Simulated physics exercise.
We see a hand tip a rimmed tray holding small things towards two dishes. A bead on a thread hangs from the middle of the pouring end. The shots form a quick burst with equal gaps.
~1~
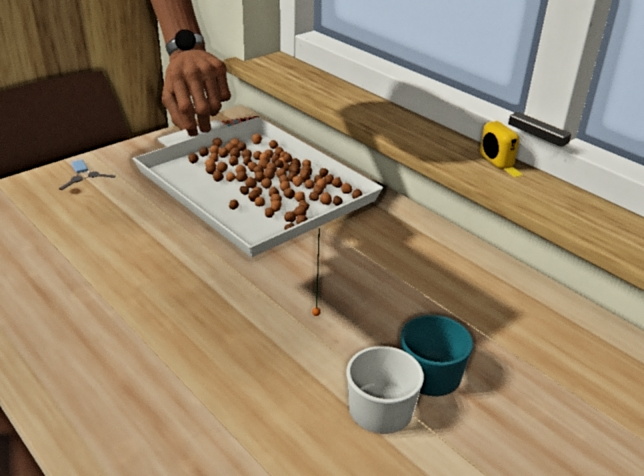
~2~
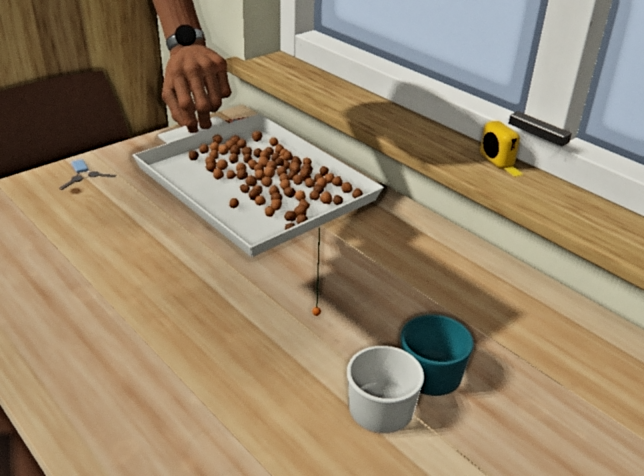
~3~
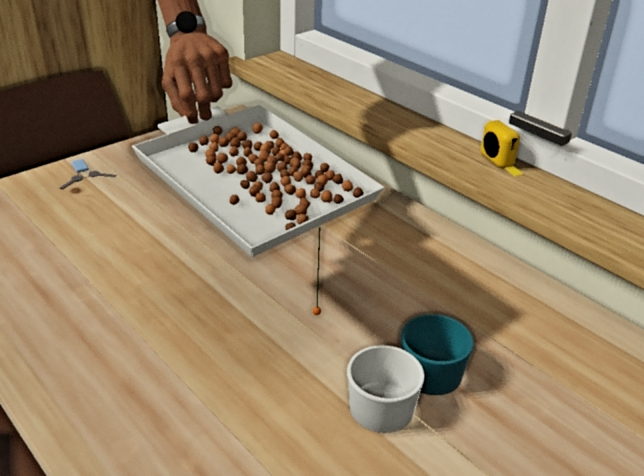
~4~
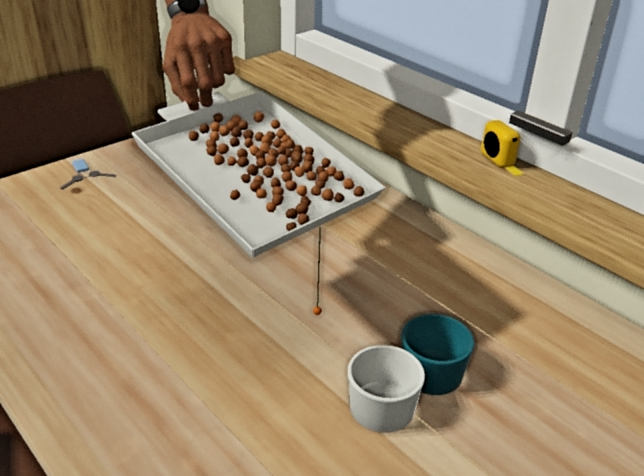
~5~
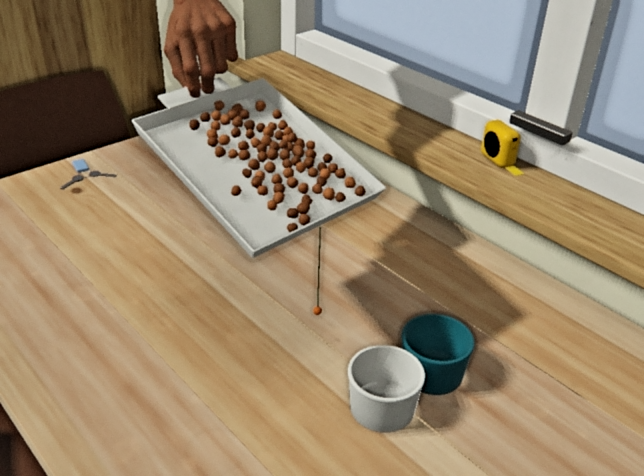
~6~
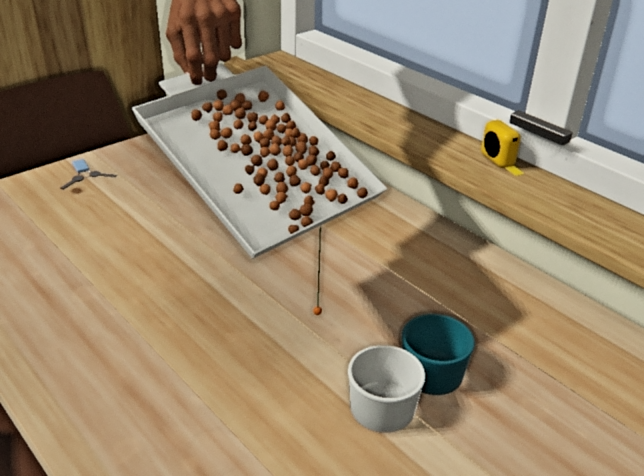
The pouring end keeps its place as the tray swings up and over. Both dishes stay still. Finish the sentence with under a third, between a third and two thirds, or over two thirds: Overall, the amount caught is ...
Overall, the amount caught is under a third.
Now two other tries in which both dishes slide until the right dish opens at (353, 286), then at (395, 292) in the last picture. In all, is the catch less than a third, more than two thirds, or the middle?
Where the dishes stand first, under a third; where they stand second, less than a third.
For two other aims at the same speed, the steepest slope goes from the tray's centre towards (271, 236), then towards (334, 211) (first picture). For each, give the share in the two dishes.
The first gives 0 %, the second 0 %.
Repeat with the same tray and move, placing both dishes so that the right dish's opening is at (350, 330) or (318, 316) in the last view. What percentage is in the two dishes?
Around 60 and around 0 per cent, in that order.
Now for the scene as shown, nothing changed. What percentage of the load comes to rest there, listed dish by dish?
Left dish: Roughly 10 per cent; right dish: Roughly 10 per cent.
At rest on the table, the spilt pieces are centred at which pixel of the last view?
Estimate: About (323, 396).
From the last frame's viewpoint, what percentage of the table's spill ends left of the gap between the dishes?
Near 100 %.
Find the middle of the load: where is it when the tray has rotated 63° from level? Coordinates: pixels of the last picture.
Look about (316, 193) in the last picture.
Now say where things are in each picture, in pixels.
In the first picture, corners of the pouring end at (251, 243) and (376, 187), level; middle of the load at (270, 174), hazelnuts; left dish at (410, 409); right dish at (460, 372); bead on its thread at (316, 312).
In the second picture, corners of the pouring end at (252, 242) and (376, 187), level; middle of the load at (270, 172).
In the third picture, corners of the pouring end at (252, 243) and (377, 186), tipped barely, level across its low end; middle of the load at (270, 167).
In the fourth picture, corners of the pouring end at (254, 244) and (378, 186), tipped a little, level across its low end; middle of the load at (271, 161).
In the fifth picture, corners of the pouring end at (255, 246) and (379, 186), tipped a little, level across its low end; middle of the load at (273, 154).
In the sixth picture, corners of the pouring end at (255, 247) and (381, 187), tipped clearly, level across its low end; middle of the load at (276, 150); left dish at (411, 407); right dish at (462, 371).
Soon after the last picture, tray tipped steeply; nearly all on the tray; a stray few in the air.
A little later, tray tipped right over; about two thirds on the tray; a small part outside both; about a third in the air.
Later still, tray tipped past a quarter turn; a small part in the left dish; a small part in the right dish; most outside both.
At rest, tray tipped past a quarter turn; a small part in the left dish; a small part in the right dish; most outside both.
